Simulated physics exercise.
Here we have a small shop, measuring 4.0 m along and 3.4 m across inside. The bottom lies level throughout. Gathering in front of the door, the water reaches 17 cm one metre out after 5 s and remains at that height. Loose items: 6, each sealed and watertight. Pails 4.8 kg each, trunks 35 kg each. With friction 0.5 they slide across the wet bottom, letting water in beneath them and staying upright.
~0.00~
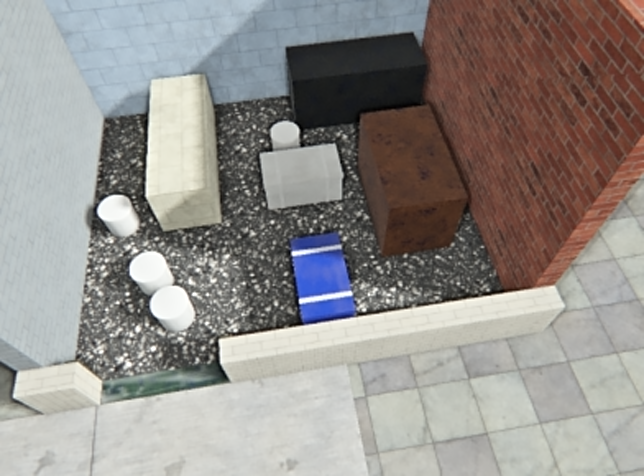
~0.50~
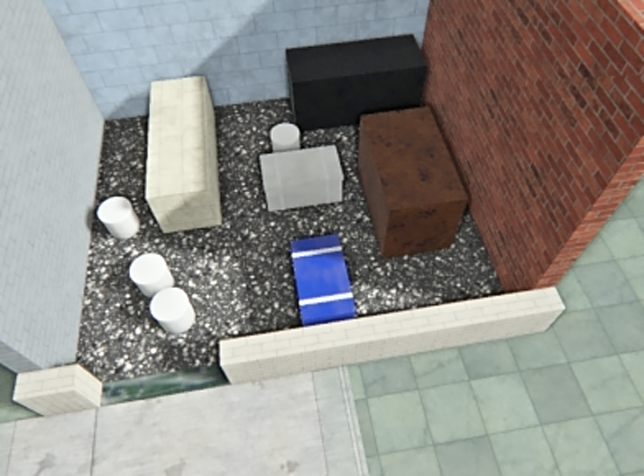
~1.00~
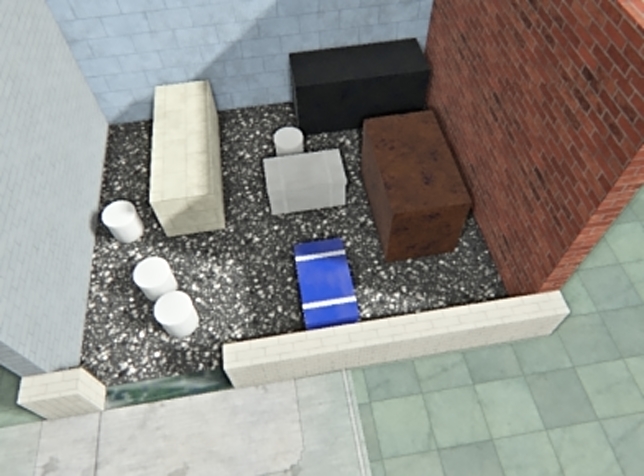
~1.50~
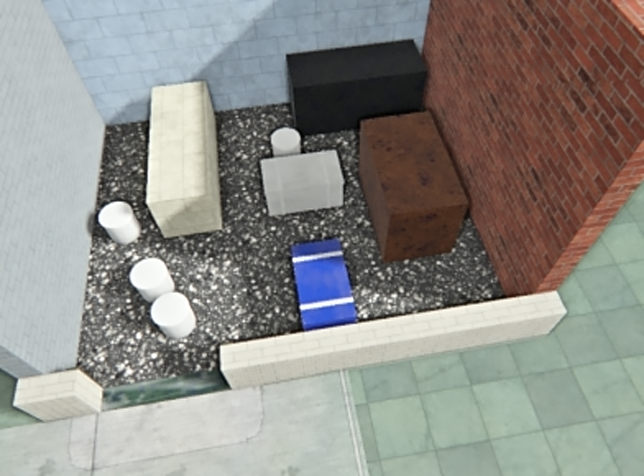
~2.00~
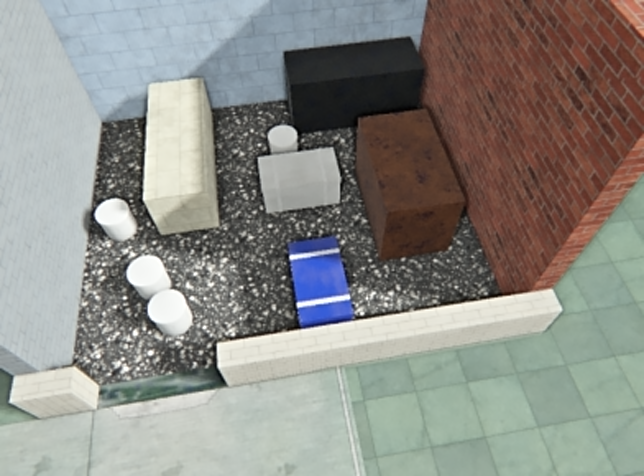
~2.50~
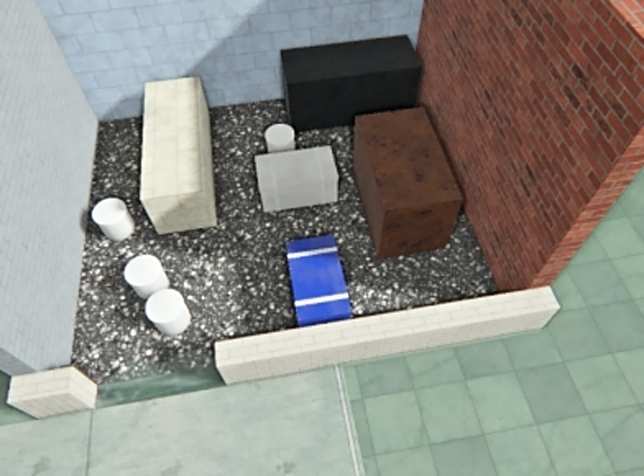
In a small walled shop seen from above, white pails, a blue trunk and larger blocks stand on a dark speckled floor. Outside, a greenish sheet of water covers the pale paving on the right, then tints the slab before the doorway, while everything inside stays in place.
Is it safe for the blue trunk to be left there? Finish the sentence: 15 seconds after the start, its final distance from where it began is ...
Less than a quarter metre.
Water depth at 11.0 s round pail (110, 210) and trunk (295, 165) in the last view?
Around 15 cm and 7 cm.
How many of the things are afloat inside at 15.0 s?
That would be 6 of them.
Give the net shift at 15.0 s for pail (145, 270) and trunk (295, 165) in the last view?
They sit 250 cm and 30 cm away, in the order given.
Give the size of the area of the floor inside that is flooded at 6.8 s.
At that time the wet patch spans about 7.0 m2.
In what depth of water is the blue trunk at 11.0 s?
About 5 cm.
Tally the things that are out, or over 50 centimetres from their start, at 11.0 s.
The number comes to 3.
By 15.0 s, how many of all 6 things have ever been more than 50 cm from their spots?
I make it 3.
After 3.5 s the blue trunk is near (317, 275), 0.0 m from its start, aground; 0 afloat.
After 6.8 s the blue trunk is near (317, 275), 0.0 m from its start, aground; 1 afloat.
After 11.0 s the blue trunk is near (317, 275), 0.0 m from its start, aground; 3 afloat.
After 15.0 s the blue trunk is near (305, 276), 0.1 m from its start, afloat; 6 afloat.
